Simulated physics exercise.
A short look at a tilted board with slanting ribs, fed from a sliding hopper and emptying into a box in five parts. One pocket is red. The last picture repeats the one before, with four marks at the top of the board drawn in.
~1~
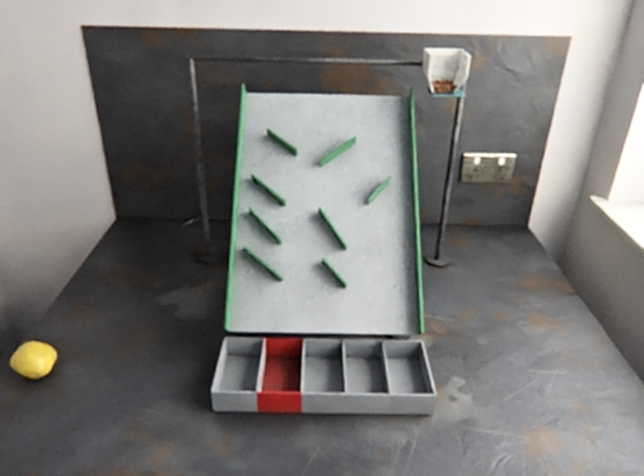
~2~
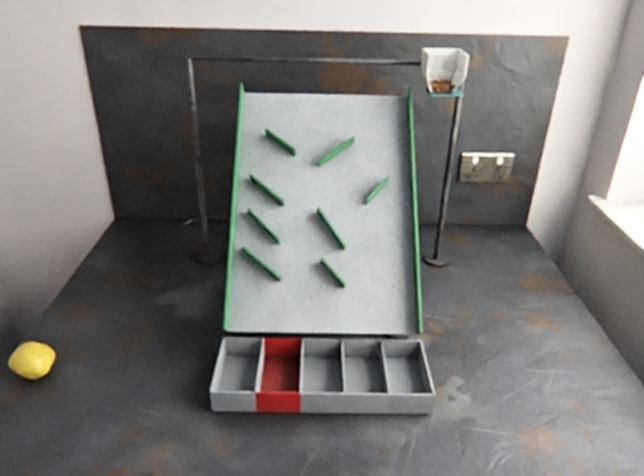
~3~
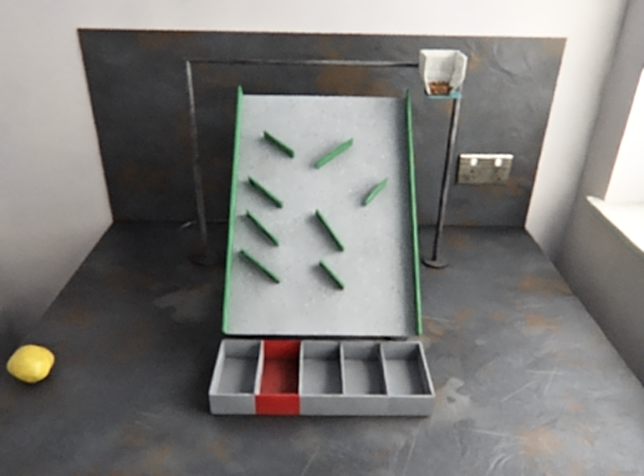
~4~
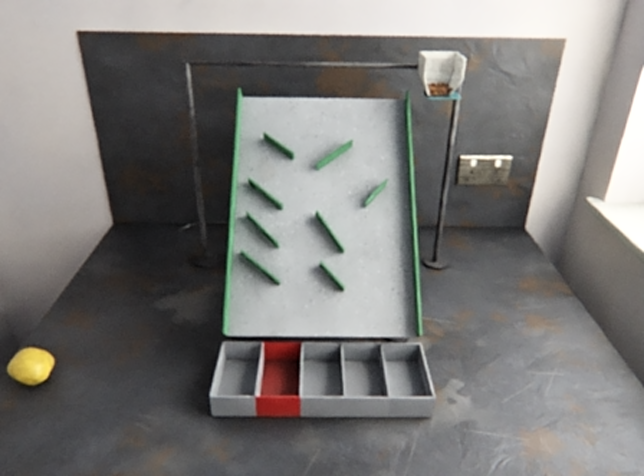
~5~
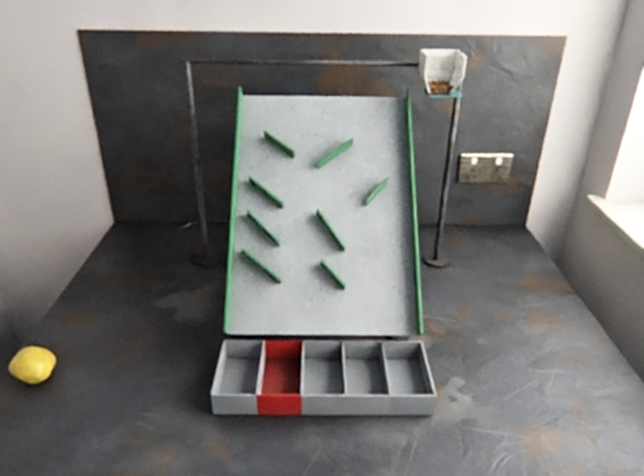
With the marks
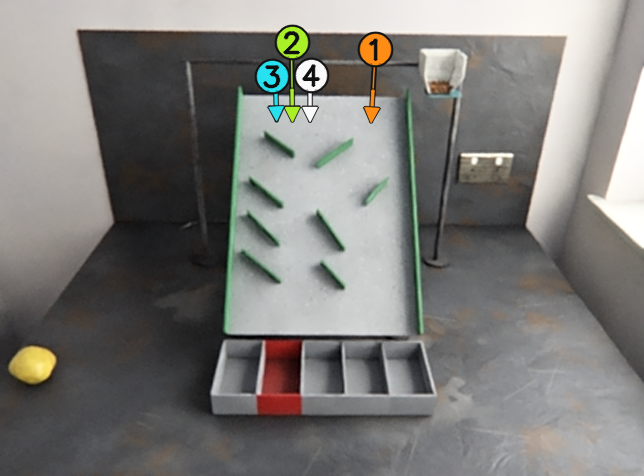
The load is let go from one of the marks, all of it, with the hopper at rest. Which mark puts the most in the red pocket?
I would pick mark 4.
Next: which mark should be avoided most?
The answer is 1.
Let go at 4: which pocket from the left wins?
The second from the left.
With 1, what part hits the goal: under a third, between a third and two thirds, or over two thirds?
Mark 1 gives under a third.
On the marked copy, mark 1 meets the board at (371, 117); mark 2 meets the board at (292, 116); mark 3 meets the board at (276, 115); mark 4 meets the board at (310, 116).
With 1, not one piece in the red pocket, almost all in other pockets, about a tenth outside the box.
With 2, roughly a third in the red pocket, roughly half in other pockets, about a tenth outside the box.
With 3, roughly a quarter in the red pocket, roughly two thirds in other pockets, about a tenth outside the box.
With 4, roughly half in the red pocket, roughly a third in other pockets, about a tenth outside the box.
